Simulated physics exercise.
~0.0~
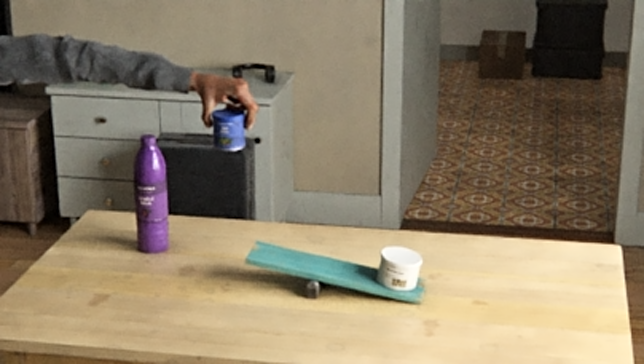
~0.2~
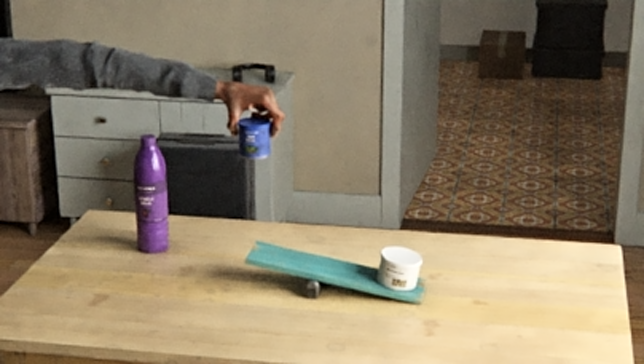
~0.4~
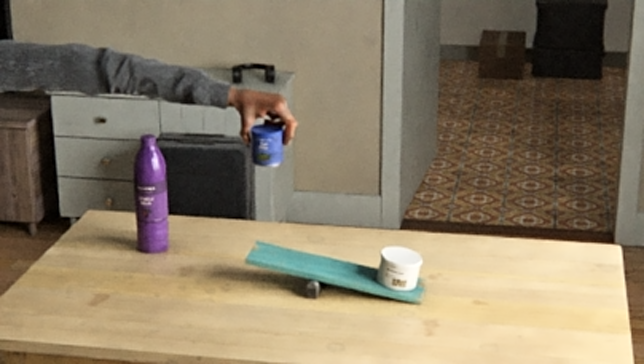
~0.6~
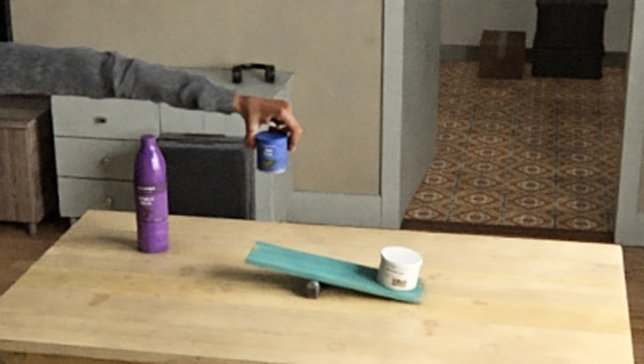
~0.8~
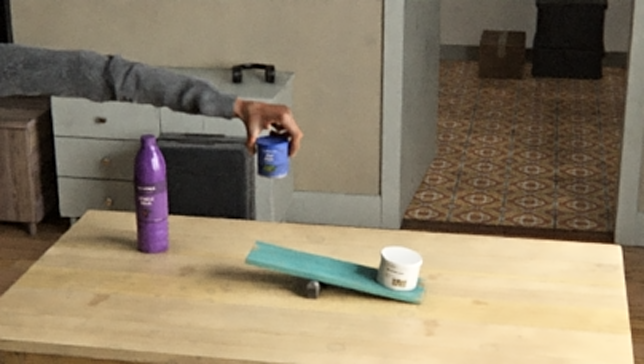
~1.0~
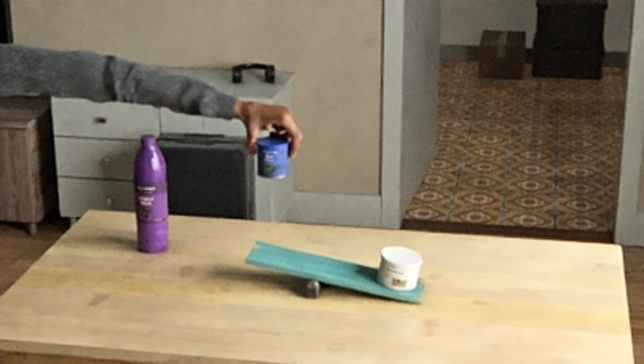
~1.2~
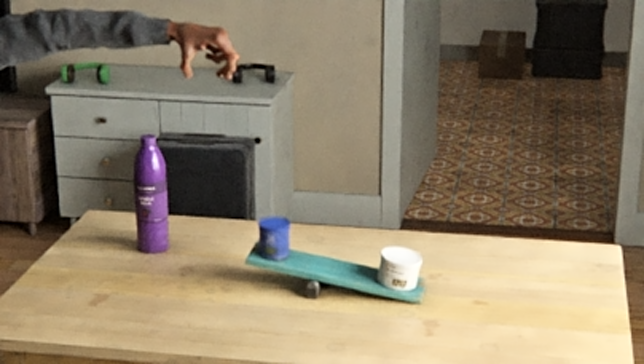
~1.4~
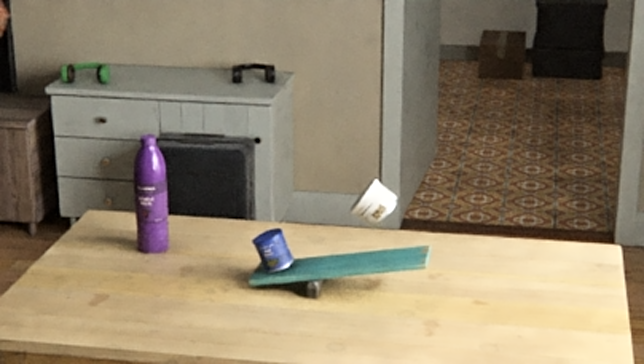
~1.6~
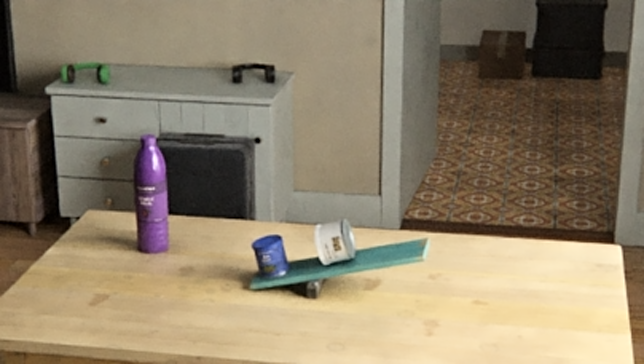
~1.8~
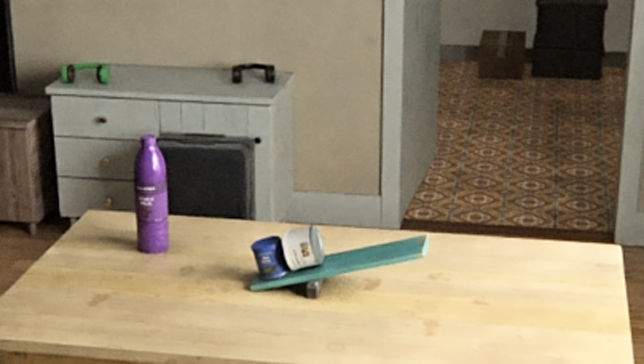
At first, a turquoise plank rests across a small block on a wooden table, its right end down under a white tub, with a purple bottle standing to the left. A hand carries a blue tin rightward and holds it above the raised left end. The tin drops onto that end as the hand draws back. The plank tips the other way, and the white tub is thrown up into the air. It comes down on the plank and moves left toward the tin. Finally, the tub lies tipped over against the leaning blue tin, the plank's left end stays down, and the bottle still stands.
